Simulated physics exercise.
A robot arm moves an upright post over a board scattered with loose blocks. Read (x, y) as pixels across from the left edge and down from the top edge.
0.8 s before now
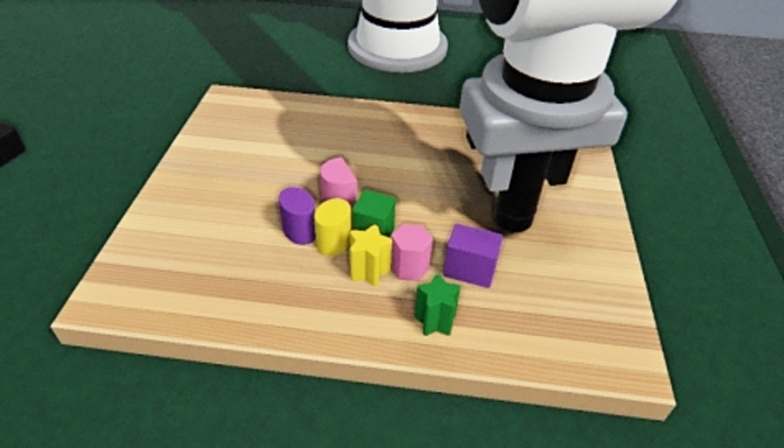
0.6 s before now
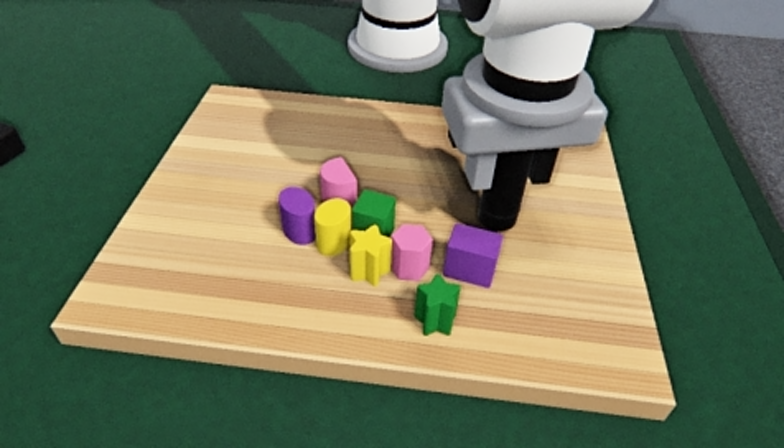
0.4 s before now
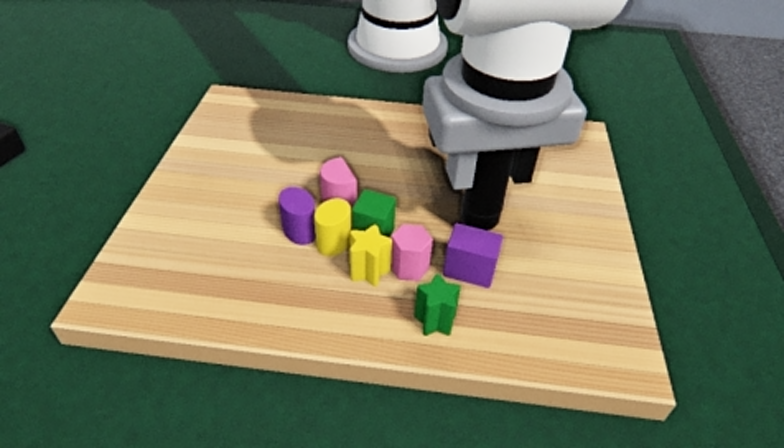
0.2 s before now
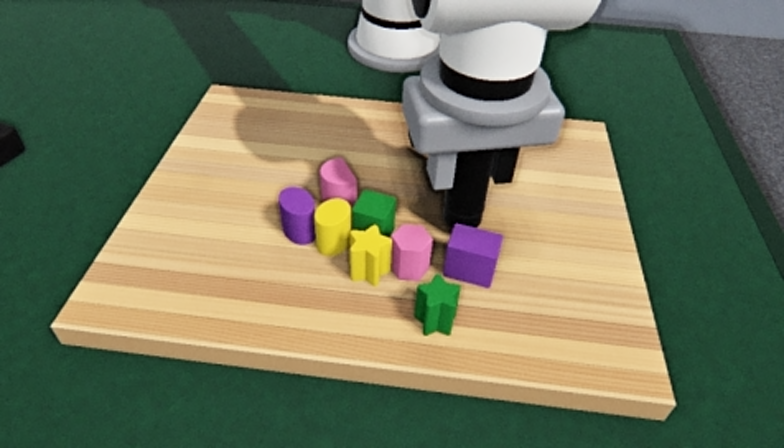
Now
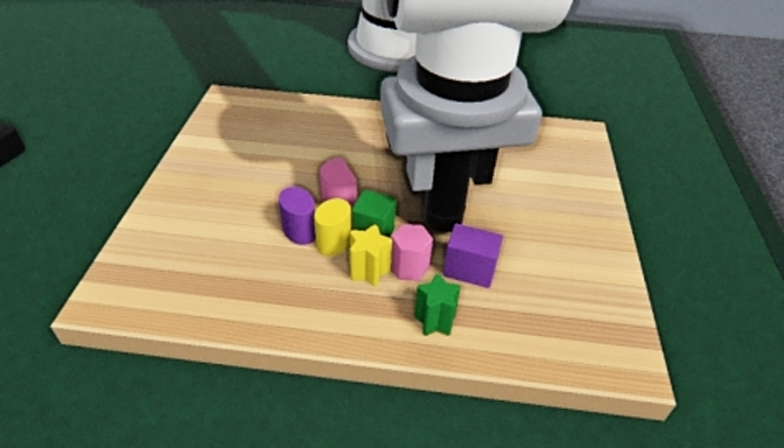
On a wooden board, a robot arm moves its black post left behind the loose blocks.
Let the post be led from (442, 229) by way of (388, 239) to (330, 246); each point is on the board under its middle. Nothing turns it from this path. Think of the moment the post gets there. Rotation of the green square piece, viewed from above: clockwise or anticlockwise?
The twist is anticlockwise.
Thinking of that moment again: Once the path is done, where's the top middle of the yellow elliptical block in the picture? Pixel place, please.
Its top middle: (252, 236).
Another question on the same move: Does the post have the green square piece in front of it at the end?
Yes - that is the case.
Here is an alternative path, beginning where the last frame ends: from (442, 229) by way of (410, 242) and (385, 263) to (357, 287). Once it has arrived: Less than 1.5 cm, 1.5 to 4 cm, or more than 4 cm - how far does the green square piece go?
Verdict: Less than 1.5 cm.
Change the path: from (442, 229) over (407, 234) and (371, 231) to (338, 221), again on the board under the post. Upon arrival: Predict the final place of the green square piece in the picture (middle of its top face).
Its top middle: (306, 208).
On the path given first. One third of the way, post at (407, 227); yellow elliptical block at (329, 212); green square piece at (369, 204).
Two thirds of the way, post at (369, 233); purple elliptical block at (285, 200), turned 40° clockwise; yellow elliptical block at (292, 226), turned 10° clockwise; yellow star block at (365, 243), turned 15° anticlockwise; green square piece at (330, 214), turned 30° anticlockwise.
At the end, post at (330, 236); purple elliptical block at (272, 197), turned 75° clockwise; yellow elliptical block at (252, 236); yellow star block at (362, 244), turned 35° anticlockwise; green square piece at (288, 219), turned 40° anticlockwise.
